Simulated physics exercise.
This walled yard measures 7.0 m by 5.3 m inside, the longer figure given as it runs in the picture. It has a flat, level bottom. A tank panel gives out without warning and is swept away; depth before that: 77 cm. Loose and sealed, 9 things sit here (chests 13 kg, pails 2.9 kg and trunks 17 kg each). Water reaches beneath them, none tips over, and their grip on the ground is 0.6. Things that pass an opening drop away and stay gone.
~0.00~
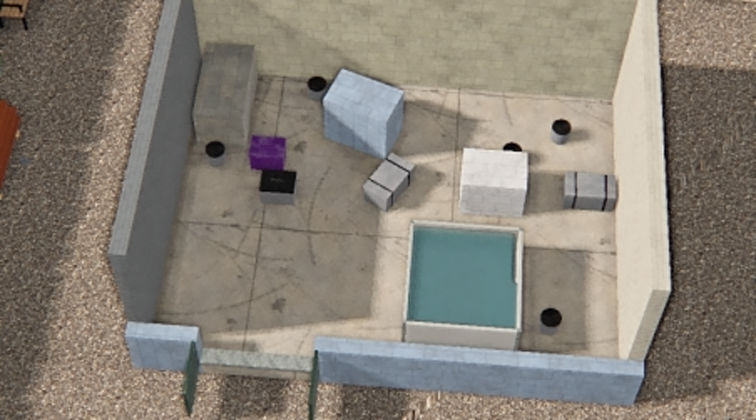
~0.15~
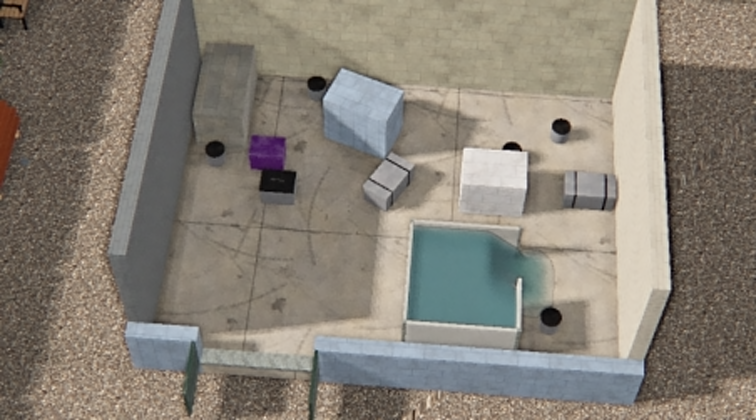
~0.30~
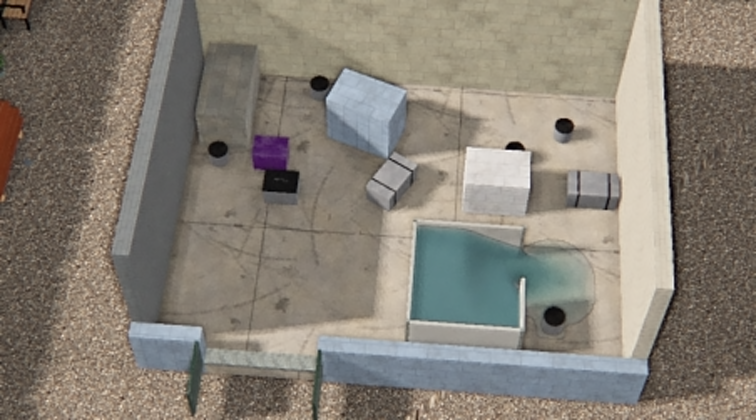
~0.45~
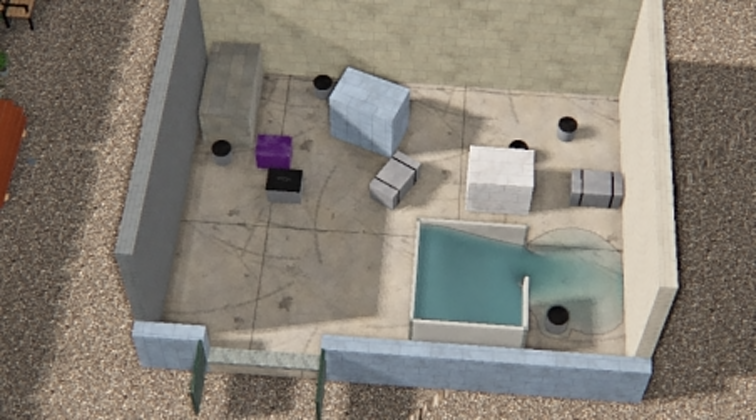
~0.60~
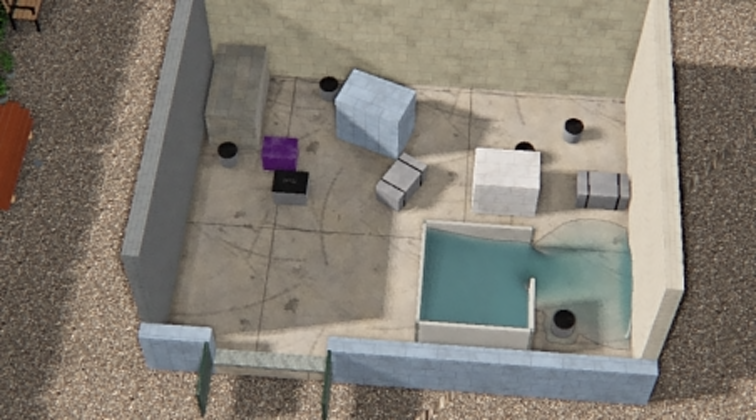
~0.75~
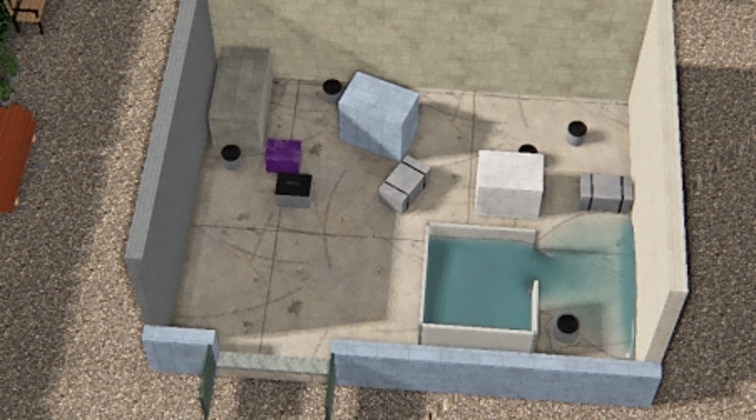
We see a walled yard with boxes, dark pails and a water-filled tank from above; the tank's right side opens and water spreads across the floor around a pail to the right wall, while the view drifts slightly.
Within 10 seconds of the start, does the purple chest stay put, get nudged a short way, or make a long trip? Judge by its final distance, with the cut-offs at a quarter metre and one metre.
It will move a modest way.
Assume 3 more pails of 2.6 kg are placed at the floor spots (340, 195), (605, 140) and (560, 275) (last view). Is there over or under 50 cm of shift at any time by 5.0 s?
In the order listed: Behind the line; across the line; across the line.
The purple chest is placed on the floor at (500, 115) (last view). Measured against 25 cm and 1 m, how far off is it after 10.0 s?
In the end it is hauled off.
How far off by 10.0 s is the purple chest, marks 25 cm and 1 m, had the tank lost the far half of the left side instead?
The answer: The purple chest is taken far off.
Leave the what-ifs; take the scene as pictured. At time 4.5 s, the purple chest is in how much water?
Depth: About 0 cm.
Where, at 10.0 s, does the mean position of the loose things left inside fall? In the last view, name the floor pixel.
That lands at roughly (393, 230).
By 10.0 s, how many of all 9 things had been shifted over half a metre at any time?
Total: 6.
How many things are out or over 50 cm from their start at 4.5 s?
3 in all.
After 2.0 s the purple chest is near (283, 150), 0.0 m from its start, aground; 0 of 9 are out; 0 afloat.
After 4.5 s the purple chest is near (283, 150), 0.0 m from its start, aground; 0 of 9 are out; 2 afloat.
After 7.0 s the purple chest is near (284, 163), 0.3 m from its start, aground; 0 of 9 are out; 5 afloat.
After 10.0 s the purple chest is near (286, 175), 0.5 m from its start, aground; 0 of 9 are out; 7 afloat.
